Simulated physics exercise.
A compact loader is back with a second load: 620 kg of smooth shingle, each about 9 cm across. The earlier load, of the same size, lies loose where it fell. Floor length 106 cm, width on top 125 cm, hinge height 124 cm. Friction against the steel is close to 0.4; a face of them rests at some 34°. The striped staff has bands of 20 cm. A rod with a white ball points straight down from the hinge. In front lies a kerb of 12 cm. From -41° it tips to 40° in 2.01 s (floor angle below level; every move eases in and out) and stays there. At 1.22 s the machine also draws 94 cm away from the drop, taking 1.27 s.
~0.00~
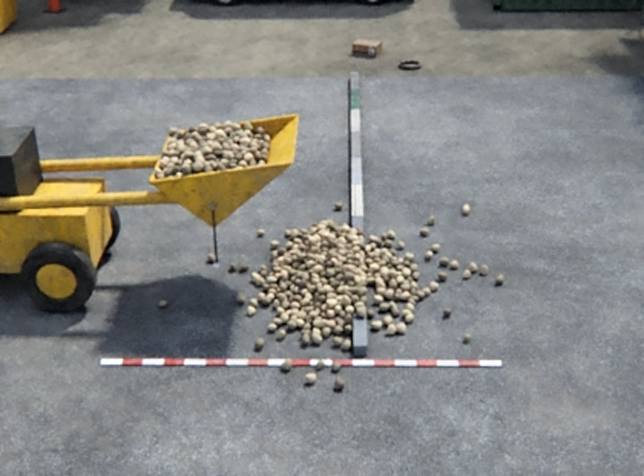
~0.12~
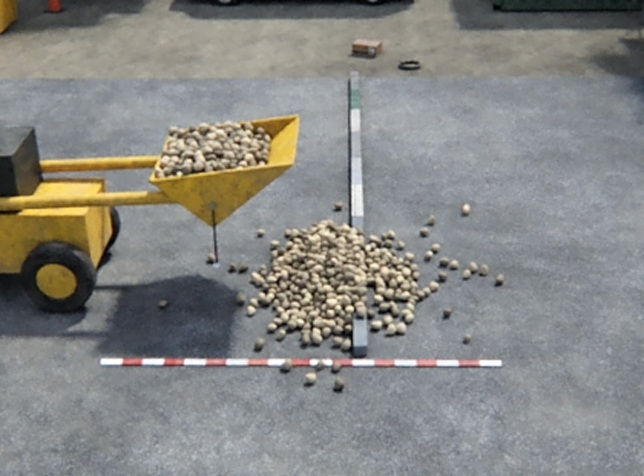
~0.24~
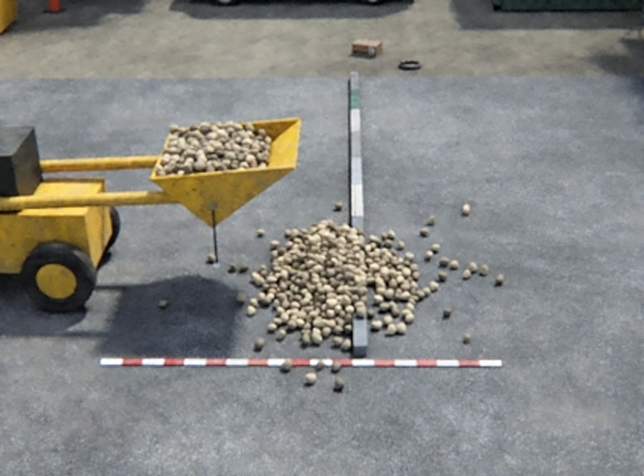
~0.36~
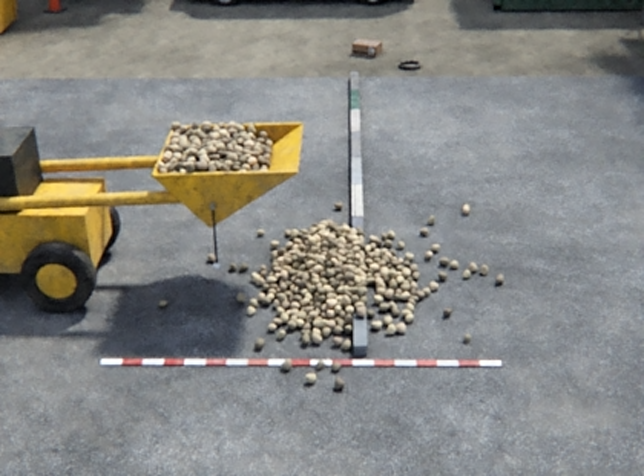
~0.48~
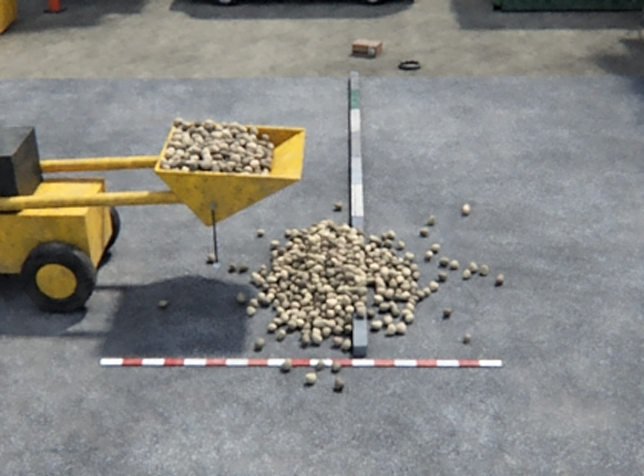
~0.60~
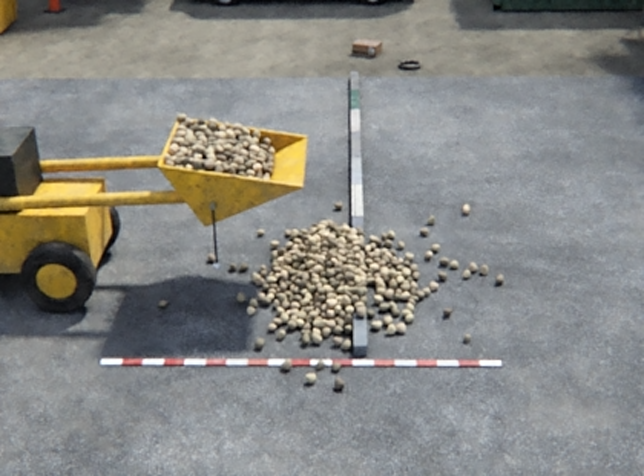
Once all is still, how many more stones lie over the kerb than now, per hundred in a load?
About 1 per cent.
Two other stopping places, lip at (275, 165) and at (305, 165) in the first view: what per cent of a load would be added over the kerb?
Near 0 per cent from the first place, 5 from the second.
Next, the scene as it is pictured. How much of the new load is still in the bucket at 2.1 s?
Roughly 5 per cent is still inside.
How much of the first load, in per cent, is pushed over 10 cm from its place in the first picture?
Roughly 5 per cent of them.
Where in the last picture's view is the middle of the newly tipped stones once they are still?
Around (266, 267).
After 1.5 s the floor is at 27°; in per cent of one load, 88 in the bucket, 97 on this side of the kerb, 16 over the kerb; the foremost stones are at (472, 261).
After 2.1 s the floor is at 40°; in per cent of one load, 5 in the bucket, 180 on this side of the kerb, 16 over the kerb; the foremost stones are at (472, 261).
After 2.9 s the floor is at 40°; in per cent of one load, 0 in the bucket, 184 on this side of the kerb, 17 over the kerb; the foremost stones are at (472, 261).
After 5.8 s the floor is at 40°; in per cent of one load, 0 in the bucket, 184 on this side of the kerb, 17 over the kerb; the foremost stones are at (472, 261). Net gain over the kerb, 1.
